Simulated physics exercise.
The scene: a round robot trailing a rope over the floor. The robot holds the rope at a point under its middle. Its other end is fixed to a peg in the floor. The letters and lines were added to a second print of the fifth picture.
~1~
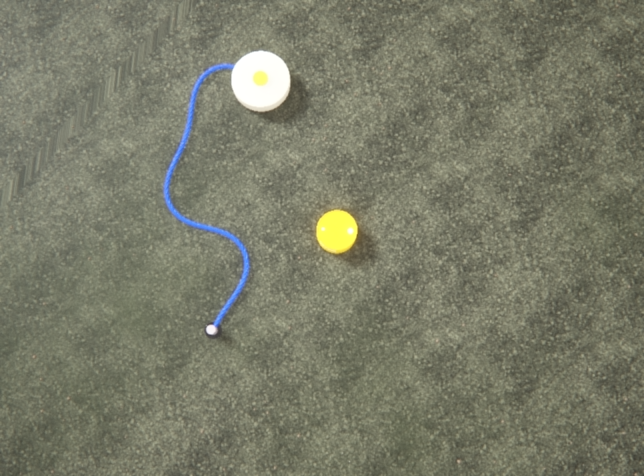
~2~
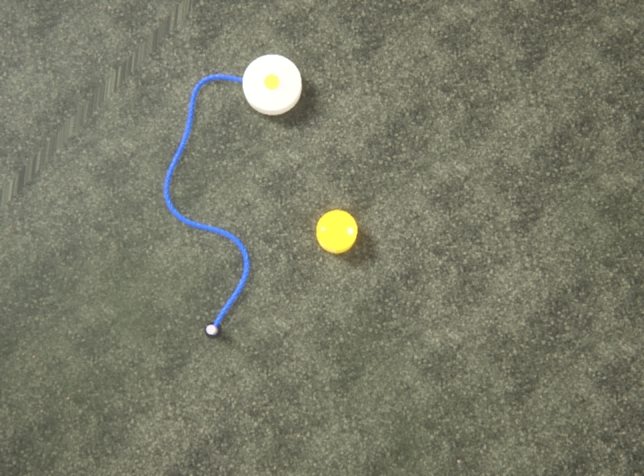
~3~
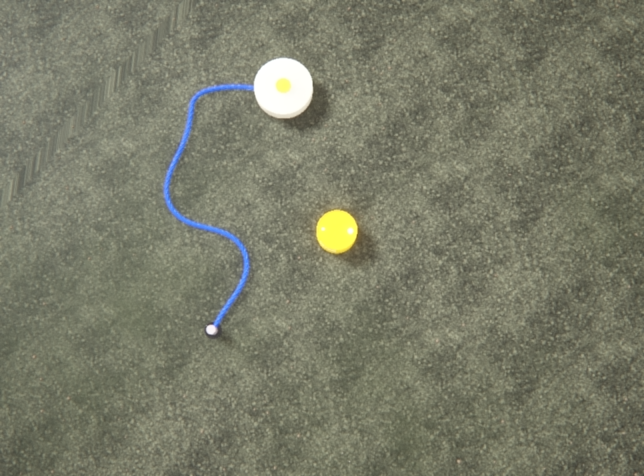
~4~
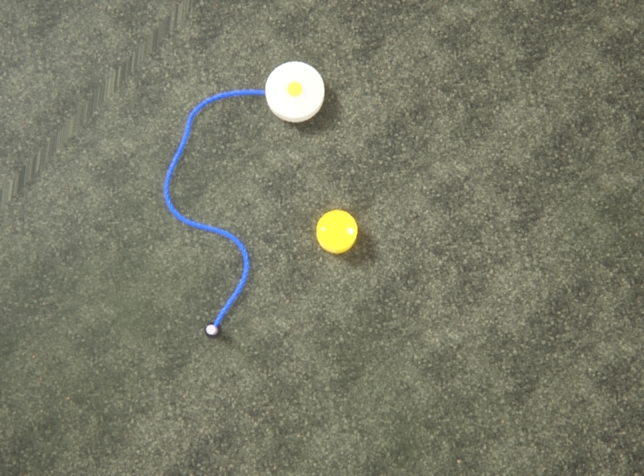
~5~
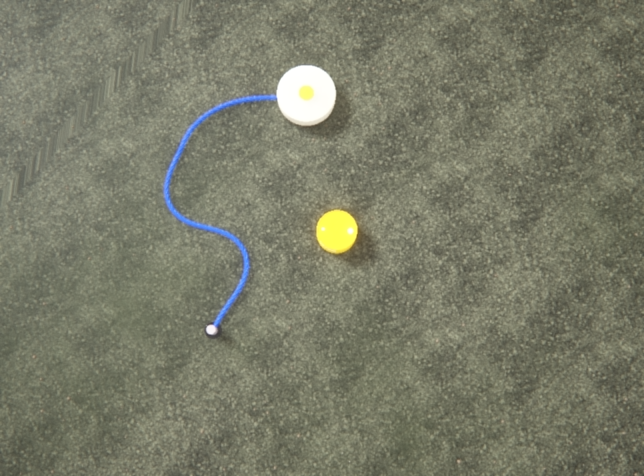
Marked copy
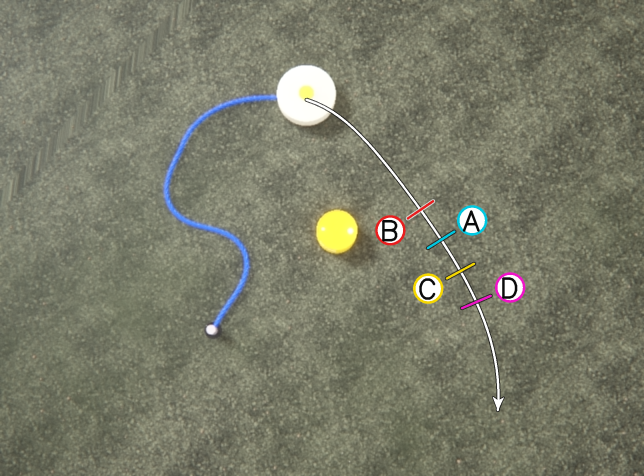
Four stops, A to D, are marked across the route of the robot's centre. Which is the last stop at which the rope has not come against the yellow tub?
It should halt at C.
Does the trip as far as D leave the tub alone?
For that mark, no.
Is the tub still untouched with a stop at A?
For that mark, yes.
On the copy, A at (441, 240); B at (421, 210); C at (461, 271); D at (476, 302); the route from (307, 100) via (437, 234) to (498, 410).
On C. First, robot (371, 143), middle of the rope (191, 185).
Then, robot (423, 210), middle of the rope (233, 184).
Finally, robot (462, 270), middle of the rope (278, 199); nothing has been touched.
By contrast, A is safe but short; B is safe but short; D brings the rope against the tub.
